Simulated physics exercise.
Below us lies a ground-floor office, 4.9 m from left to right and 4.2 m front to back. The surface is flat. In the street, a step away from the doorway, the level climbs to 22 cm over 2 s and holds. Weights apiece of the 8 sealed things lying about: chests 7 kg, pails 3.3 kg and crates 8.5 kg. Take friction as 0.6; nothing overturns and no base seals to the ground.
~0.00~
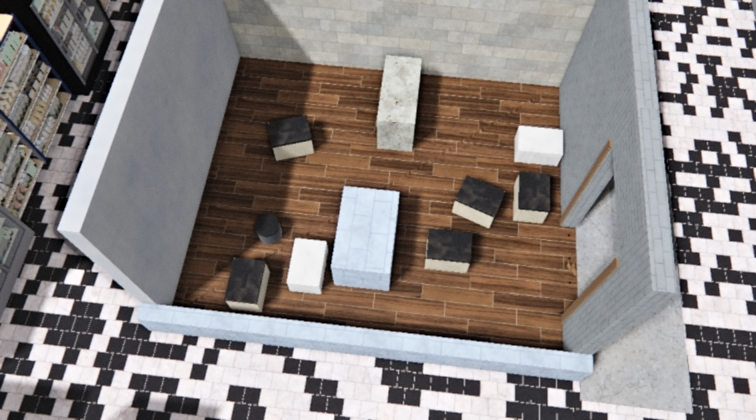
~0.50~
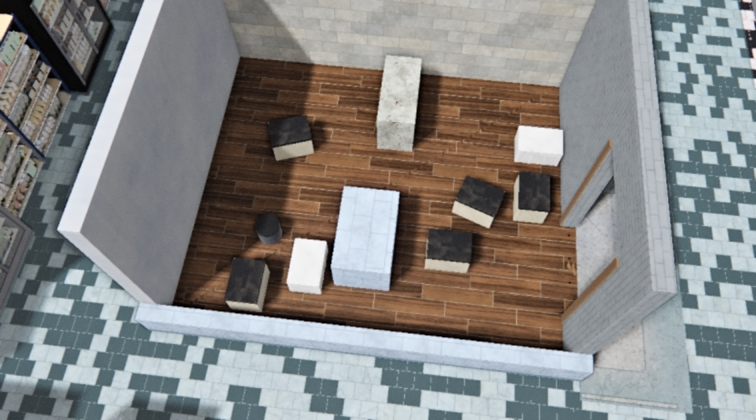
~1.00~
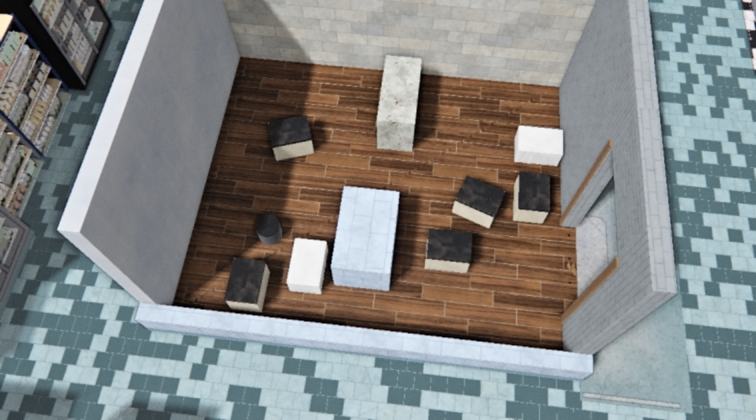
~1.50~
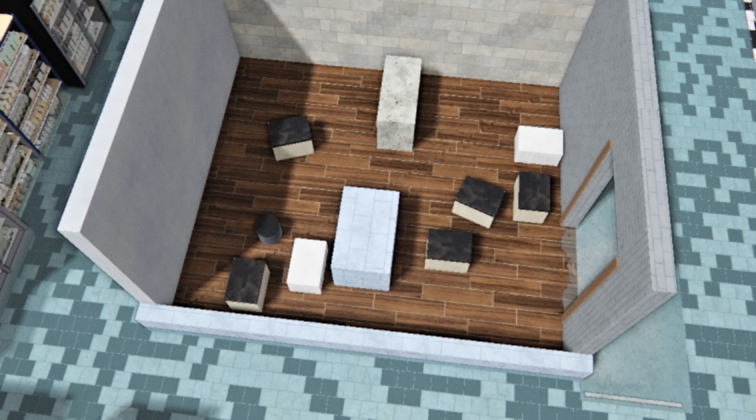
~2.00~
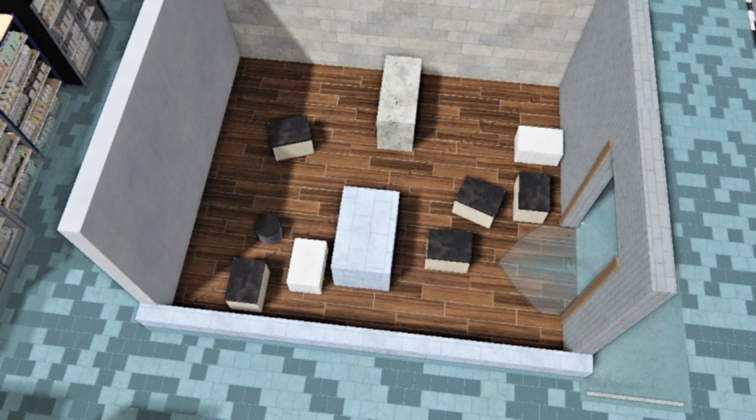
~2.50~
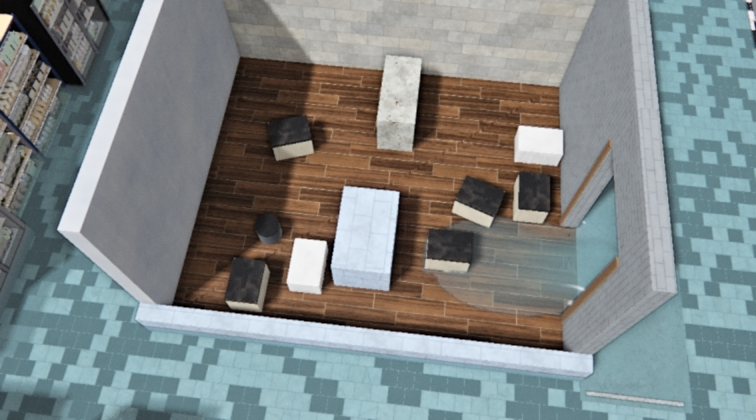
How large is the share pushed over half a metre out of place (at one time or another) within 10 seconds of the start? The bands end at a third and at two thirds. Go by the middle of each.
Share: Between one and two thirds.
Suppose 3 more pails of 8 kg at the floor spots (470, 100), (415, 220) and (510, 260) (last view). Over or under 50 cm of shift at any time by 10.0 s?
In that order: Under, past it, past it.
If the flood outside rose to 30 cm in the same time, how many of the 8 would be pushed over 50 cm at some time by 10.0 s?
In that case 6 of them.
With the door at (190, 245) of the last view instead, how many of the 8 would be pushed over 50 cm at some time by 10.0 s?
Then 7.
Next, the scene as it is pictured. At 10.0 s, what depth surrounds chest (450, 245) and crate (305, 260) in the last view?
Roughly 7 and 6 cm.
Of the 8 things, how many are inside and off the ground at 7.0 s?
I count 4.
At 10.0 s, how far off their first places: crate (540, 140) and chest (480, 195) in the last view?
In that order: 10 cm, 200 cm.
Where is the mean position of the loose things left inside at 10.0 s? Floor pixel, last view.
Near (392, 165).
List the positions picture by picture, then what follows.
A chest at (245, 280), on the bottom; a pail at (267, 225) rests on the ground; 0.0 m2 under water; 0 of 8 have shifted, in the first picture.
A chest at (245, 280), on the bottom; a pail at (267, 225), on the bottom; water covers 0.0 m2; 0 of 8 have shifted, in the second picture.
A chest at (245, 280), on the bottom; a pail at (267, 225), on the bottom; water covers 0.0 m2; 0 of 8 have shifted, in the third picture.
A chest at (245, 280) rests on the ground; a pail at (267, 225), on the bottom; water covers 0.0 m2; 0 of 8 have shifted, in the fourth picture.
A chest at (245, 280), on the bottom; a pail at (267, 225) rests on the ground; water covers 0.7 m2; 0 of 8 have shifted, in the fifth picture.
A chest at (245, 280), on the bottom; a pail at (267, 225) rests on the ground; 1.8 m2 under water; 0 of 8 have shifted, in the sixth picture.
After 3.5 s 1 of 8 are over 50 cm from their spots; 1 afloat.
After 4.5 s 1 of 8 are over 50 cm from their spots; 1 afloat.
After 7.0 s 3 of 8 are over 50 cm from their spots; 4 afloat.
After 10.0 s 4 of 8 are over 50 cm from their spots, and 4 have been at some point; 6 afloat.
